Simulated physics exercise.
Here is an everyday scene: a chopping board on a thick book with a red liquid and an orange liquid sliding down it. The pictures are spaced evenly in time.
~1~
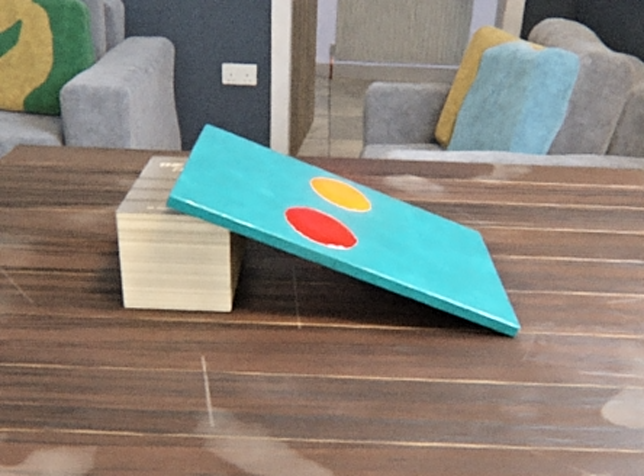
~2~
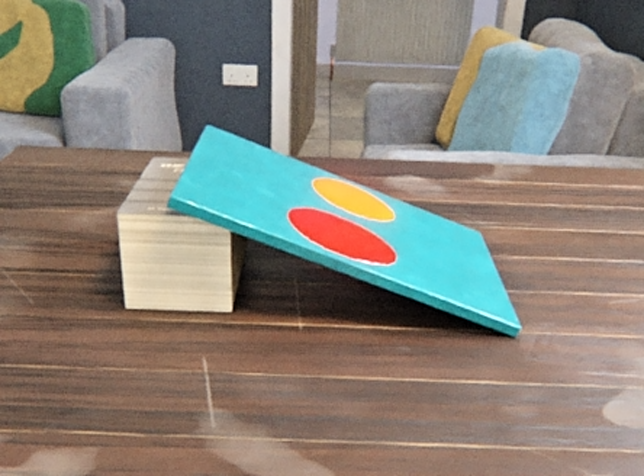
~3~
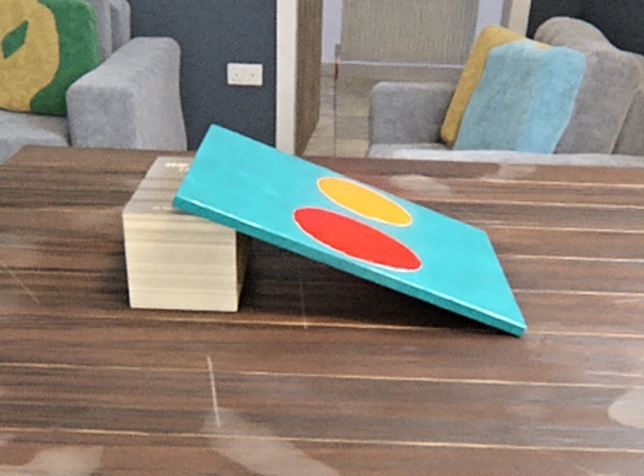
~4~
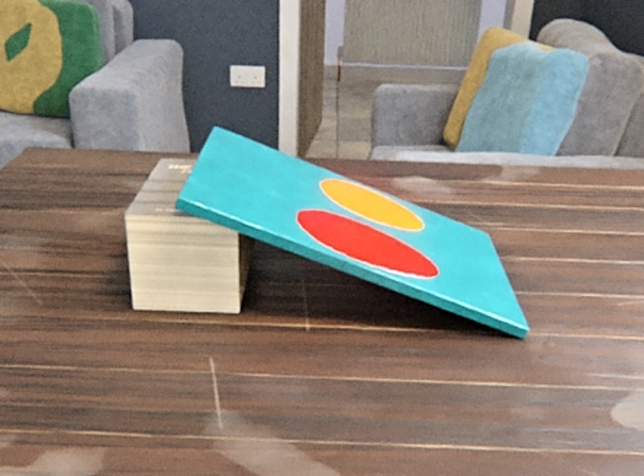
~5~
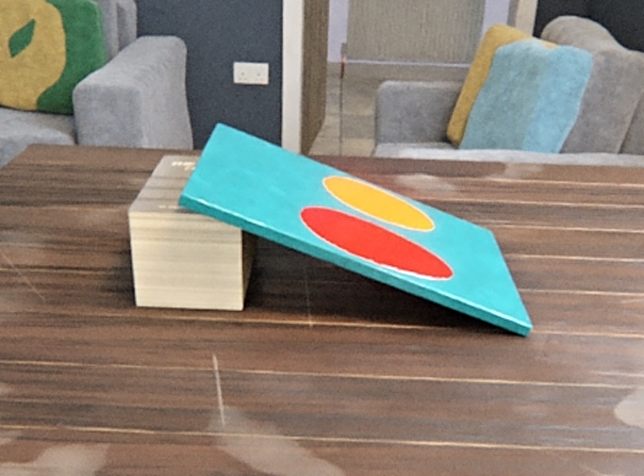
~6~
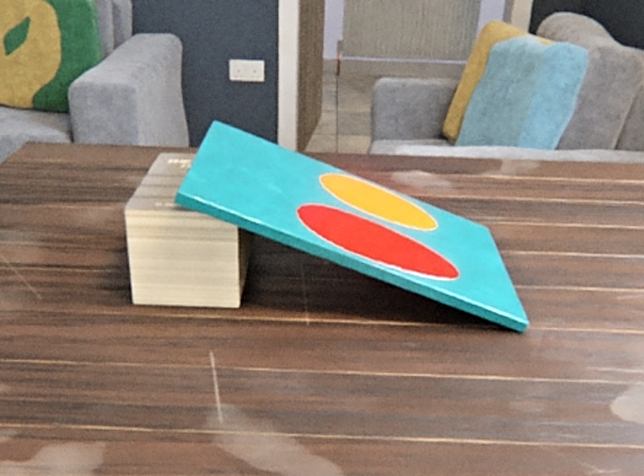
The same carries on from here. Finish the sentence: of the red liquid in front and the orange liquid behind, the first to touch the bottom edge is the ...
One in front.
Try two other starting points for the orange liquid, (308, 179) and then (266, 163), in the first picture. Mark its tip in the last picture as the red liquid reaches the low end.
At about (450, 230), and at (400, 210).
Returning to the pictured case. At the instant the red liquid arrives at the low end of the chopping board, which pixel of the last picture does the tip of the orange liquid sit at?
Tip position, last frame: Approx. (471, 236) px.
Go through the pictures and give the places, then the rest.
In the first picture, tip of the red liquid half way down; tip of the orange liquid (363, 201) half way down.
In the second picture, tip of the red liquid (385, 250) half way down; tip of the orange liquid three quarters of the way down.
In the third picture, tip of the red liquid three quarters of the way down; tip of the orange liquid (405, 215) three quarters of the way down.
In the fourth picture, tip of the red liquid (429, 265) three quarters of the way down; tip of the orange liquid three quarters of the way down.
In the fifth picture, tip of the red liquid three quarters of the way down; tip of the orange liquid (424, 219) three quarters of the way down.
In the sixth picture, tip of the red liquid (448, 267) three quarters of the way down; tip of the orange liquid three quarters of the way down.
Next, the red liquid is close to the edge; the orange liquid is three quarters of the way down.
After that, the red liquid is close to the edge; the orange liquid is close to the edge.
Finally, the red liquid is at the low edge; the orange liquid is close to the edge.
